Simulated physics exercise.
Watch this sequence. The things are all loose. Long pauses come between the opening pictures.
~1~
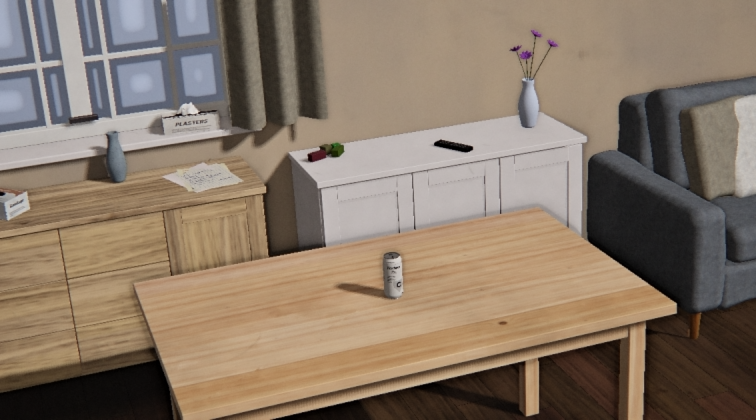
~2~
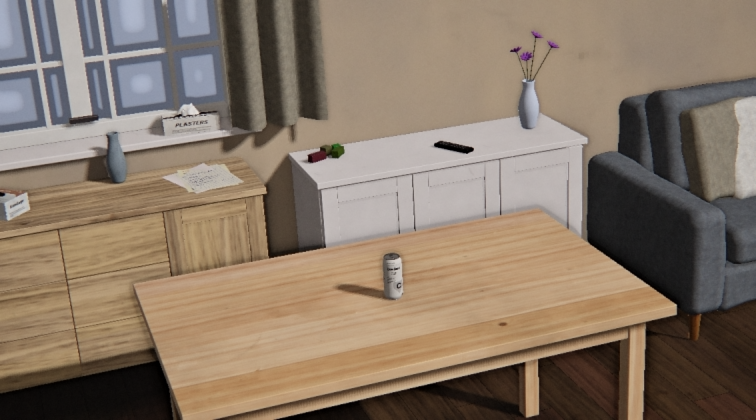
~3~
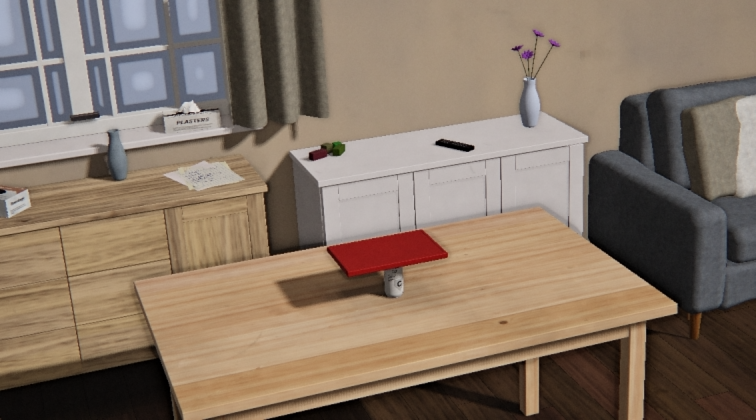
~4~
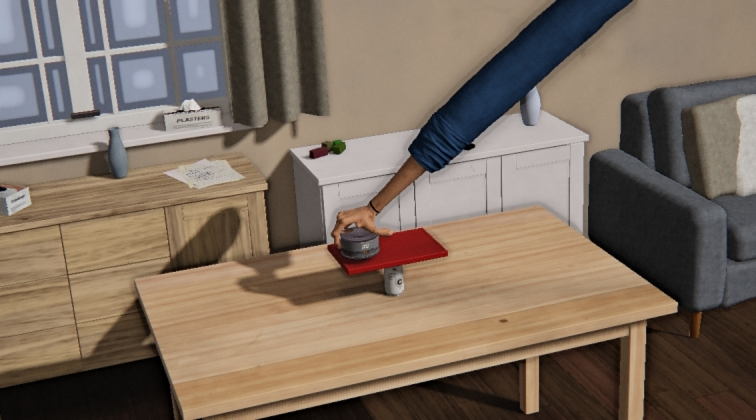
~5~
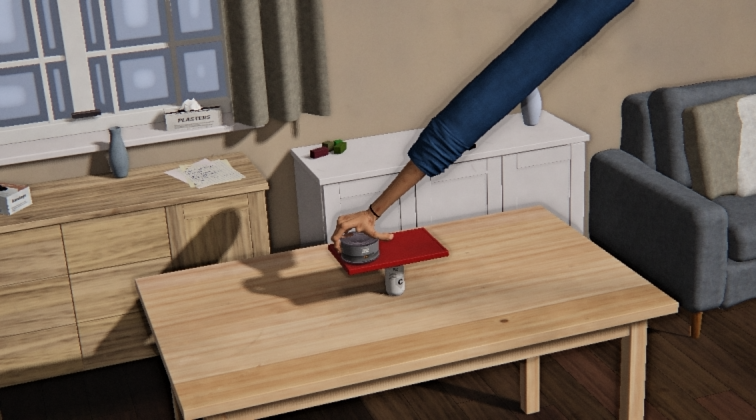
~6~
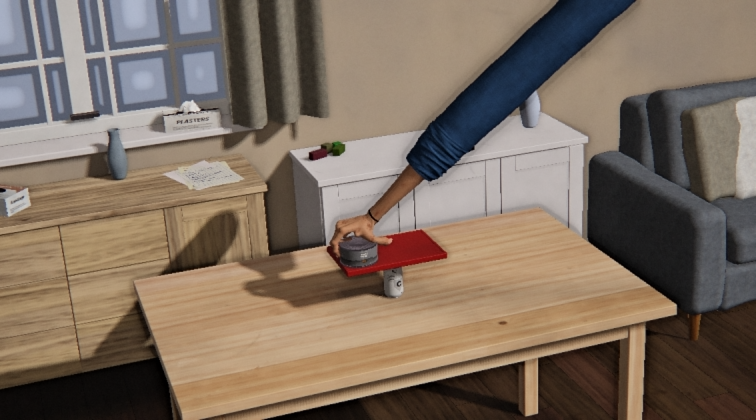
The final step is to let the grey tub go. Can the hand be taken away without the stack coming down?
Something drops or tips.
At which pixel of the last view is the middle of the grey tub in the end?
Roughly at pixel (341, 295).
Then, 0.50 s past the last view, grey tub now fallen; red lid rocked 56° from its first pose.
Then, 0.70 s past the last view, red lid rocked 47° from its first pose; white can rocked 19° from its first pose.
Then, 0.80 s past the last view, red lid now fallen; white can rocked 62° from its first pose.
Then, 1.10 s past the last view, white can now fallen.
Finally, fallen, red lid, white can and grey tub. Final places as the last picture's camera would see them, grey tub near (340, 295). The stack gives way.
